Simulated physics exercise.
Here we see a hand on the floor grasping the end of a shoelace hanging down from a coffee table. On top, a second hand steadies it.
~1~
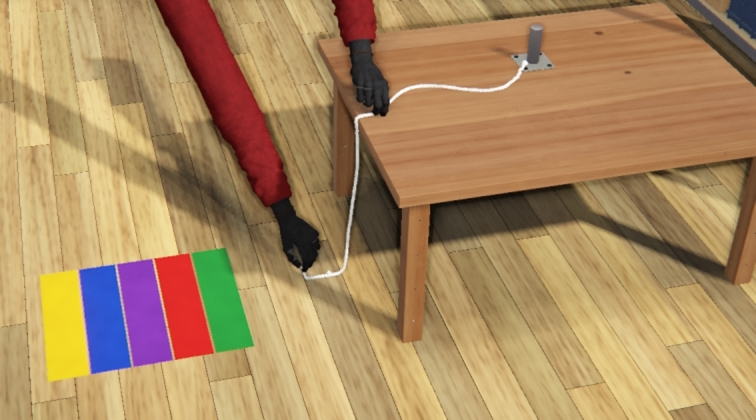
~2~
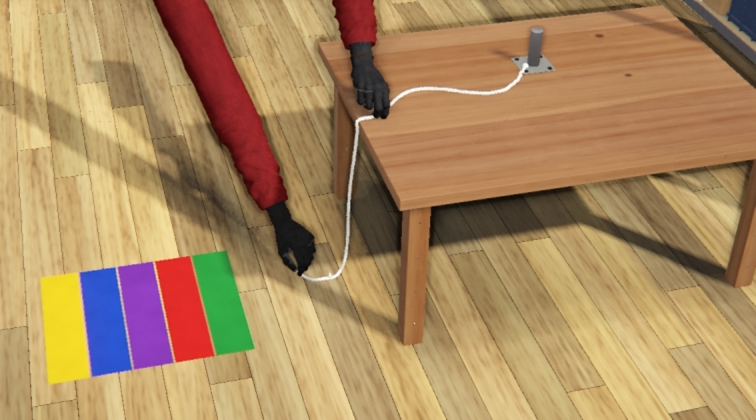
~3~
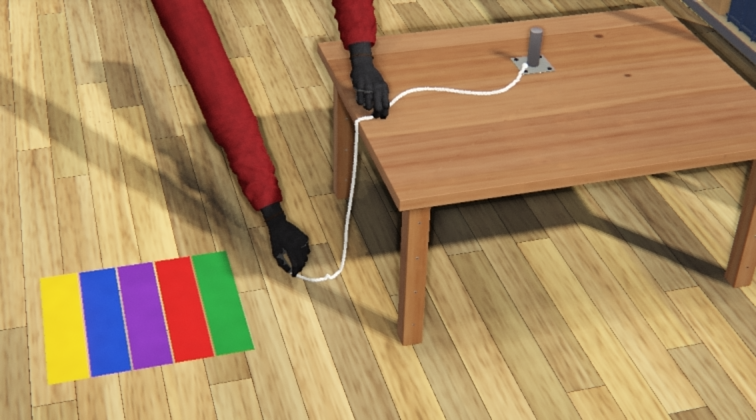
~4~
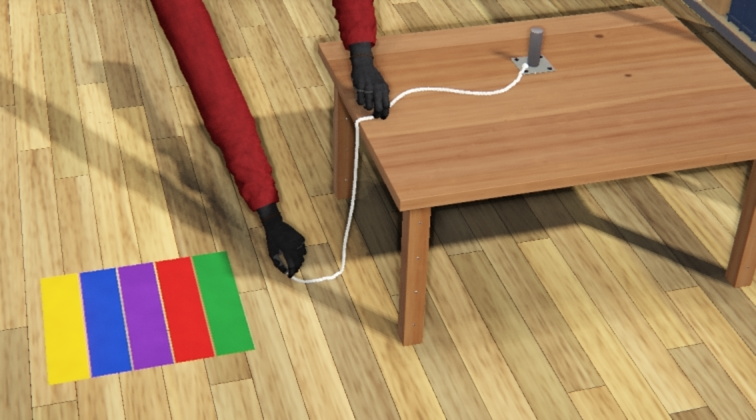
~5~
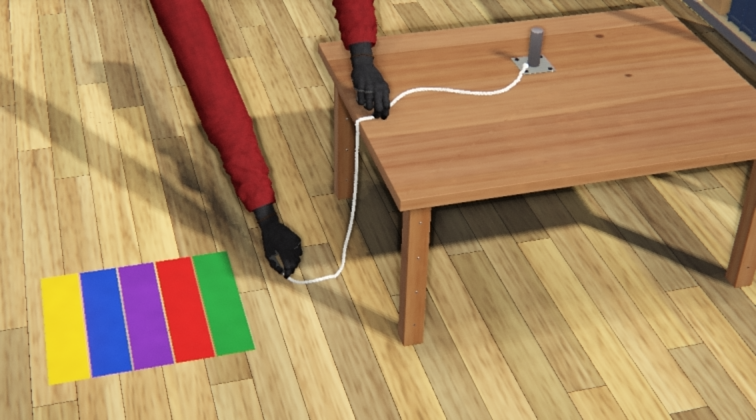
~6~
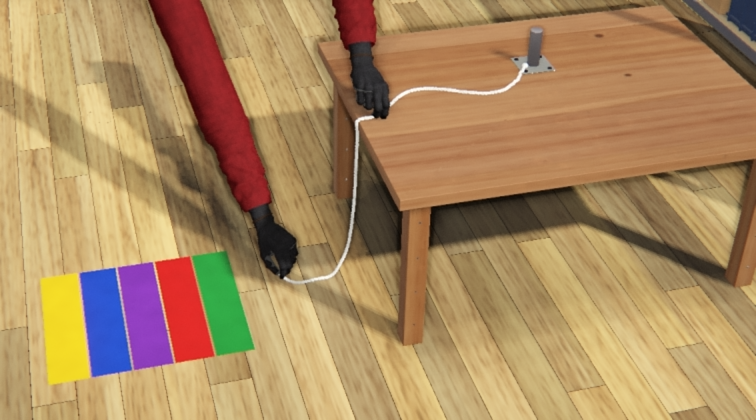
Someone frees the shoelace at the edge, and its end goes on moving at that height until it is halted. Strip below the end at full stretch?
Purple.
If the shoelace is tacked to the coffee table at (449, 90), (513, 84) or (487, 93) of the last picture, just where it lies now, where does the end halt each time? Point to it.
In order of the tries: About (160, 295), about (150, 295), about (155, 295).
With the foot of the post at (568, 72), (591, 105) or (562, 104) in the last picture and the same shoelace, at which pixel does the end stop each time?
Places per try: (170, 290); (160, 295); (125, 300).
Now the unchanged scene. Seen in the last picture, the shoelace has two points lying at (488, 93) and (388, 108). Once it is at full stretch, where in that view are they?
One finishes at (462, 83) and the other at (359, 113).
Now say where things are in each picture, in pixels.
In the first frame, end (302, 268); green (230, 330); red (190, 337); purple (150, 343); blue (108, 350); yellow (67, 357).
In the second frame, end (297, 271); shoelace through (518, 80) (458, 91) (392, 103) (356, 145) (349, 209) (342, 267).
In the third frame, end (292, 272).
In the fourth frame, end (288, 273); shoelace through (518, 80) (458, 92) (392, 104) (357, 145) (352, 209) (342, 268).
In the fifth frame, end (284, 274).
In the sixth frame, end (279, 274); shoelace through (518, 80) (458, 91) (392, 103) (357, 145) (353, 208) (337, 269).
A little later, end near (197, 287); over red.
Next, end near (158, 293); over purple.
When it is tight, end near (136, 297); over purple. The end stops over the purple strip.
